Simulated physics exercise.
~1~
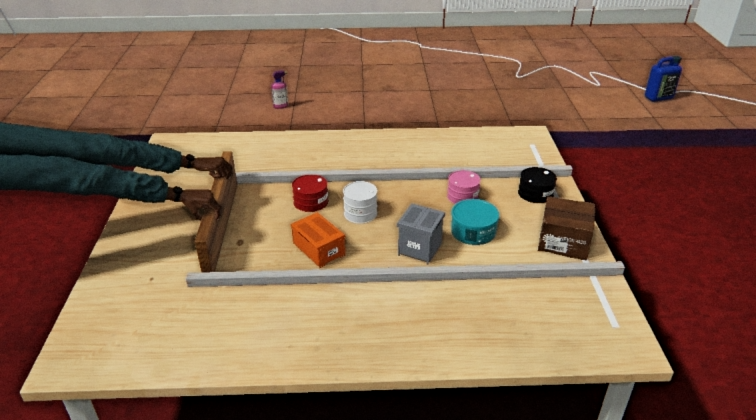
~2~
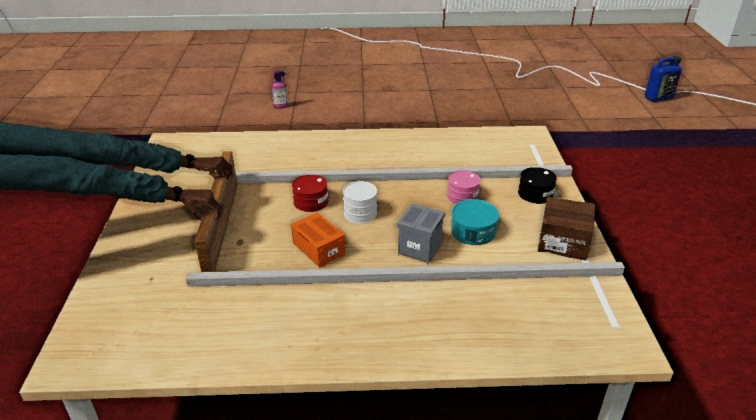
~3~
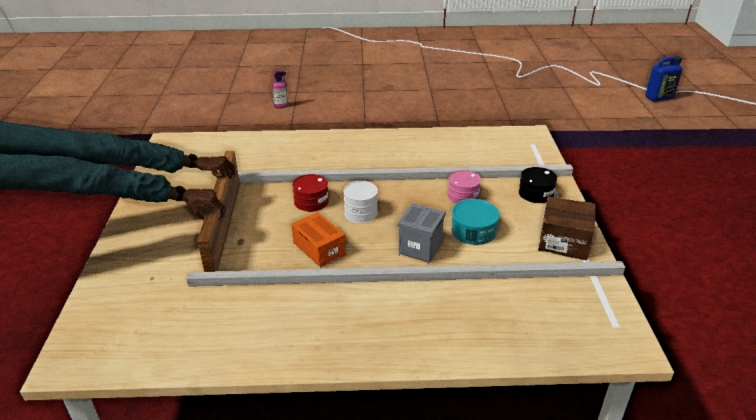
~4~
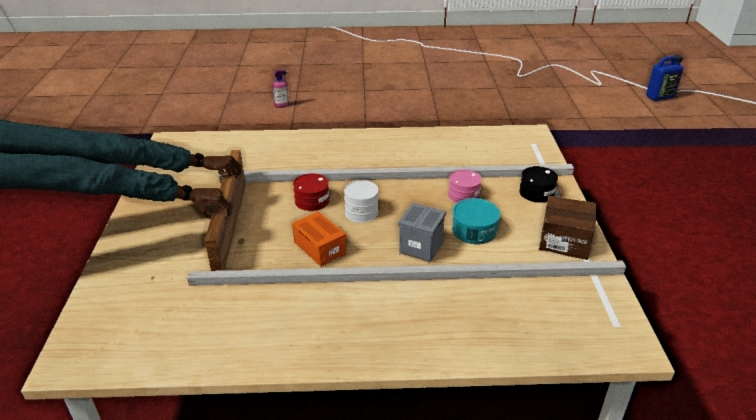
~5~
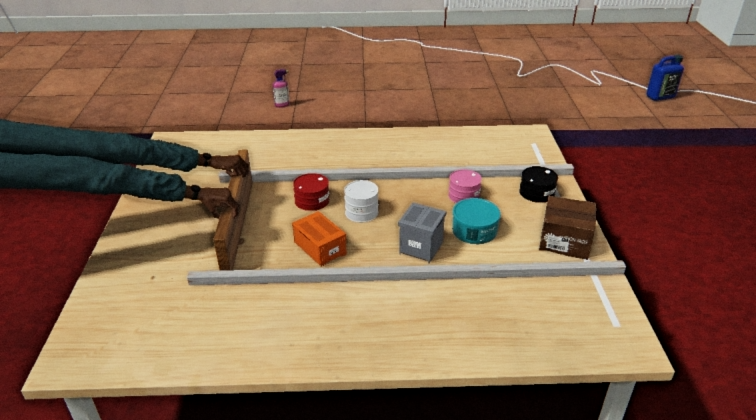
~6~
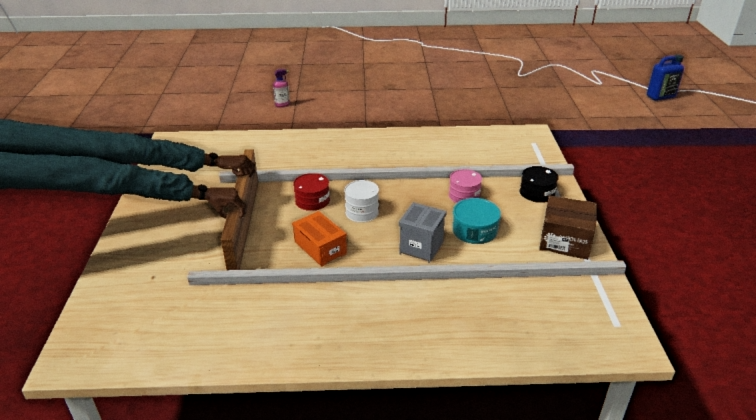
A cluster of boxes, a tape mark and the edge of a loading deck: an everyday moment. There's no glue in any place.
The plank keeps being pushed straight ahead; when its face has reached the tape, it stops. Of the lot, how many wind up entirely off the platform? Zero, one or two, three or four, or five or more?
Entirely off: Five or more.
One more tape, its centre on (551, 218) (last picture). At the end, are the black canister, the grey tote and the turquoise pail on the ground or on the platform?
I'd say the black canister gets knocked off, the grey tote gets knocked off and the turquoise pail gets knocked off.
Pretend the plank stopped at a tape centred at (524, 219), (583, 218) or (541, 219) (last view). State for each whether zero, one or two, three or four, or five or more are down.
In the order of the places given: Either one or two; five or over; just one or two.
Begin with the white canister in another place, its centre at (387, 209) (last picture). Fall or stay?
Started there, the object is not lost.
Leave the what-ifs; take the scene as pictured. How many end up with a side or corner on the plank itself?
It is in contact with 3.
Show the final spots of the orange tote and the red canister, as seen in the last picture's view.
Final pixels, roughly: (600, 239) for the first, (575, 184) for the other.
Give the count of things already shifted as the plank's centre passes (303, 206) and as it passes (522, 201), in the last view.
In order, the tallies are 2 and 8.
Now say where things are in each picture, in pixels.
Brown parcel (567, 228); black canister (537, 185); turquoise pail (474, 222); plank (219, 210); tape (566, 219), in the first picture.
Black canister (537, 185); grey tote (421, 234), in the second picture.
Turquoise pail (475, 222); orange tote (319, 239), in the third picture.
Brown parcel (568, 227); red canister (311, 192), in the fourth picture.
Black canister (539, 184); plank (235, 208), in the fifth picture.
Brown parcel (568, 227); black canister (539, 184); turquoise pail (476, 221); plank (242, 208); tape (568, 218), in the sixth picture.
Soon after, none off yet; brown parcel at rest near (568, 227); black canister at rest near (539, 184); turquoise pail at rest near (476, 221).
Then, none off yet; brown parcel at rest near (568, 227); black canister at rest near (539, 184); turquoise pail moved a little near (498, 213).
Further on, none off yet; brown parcel moved about its own width near (613, 227); black canister moved about its own width near (581, 182); turquoise pail moved well along near (563, 213).
At rest, the number that fall off is five or more; fallen, grey tote, pink canister, turquoise pail, black canister and brown parcel.
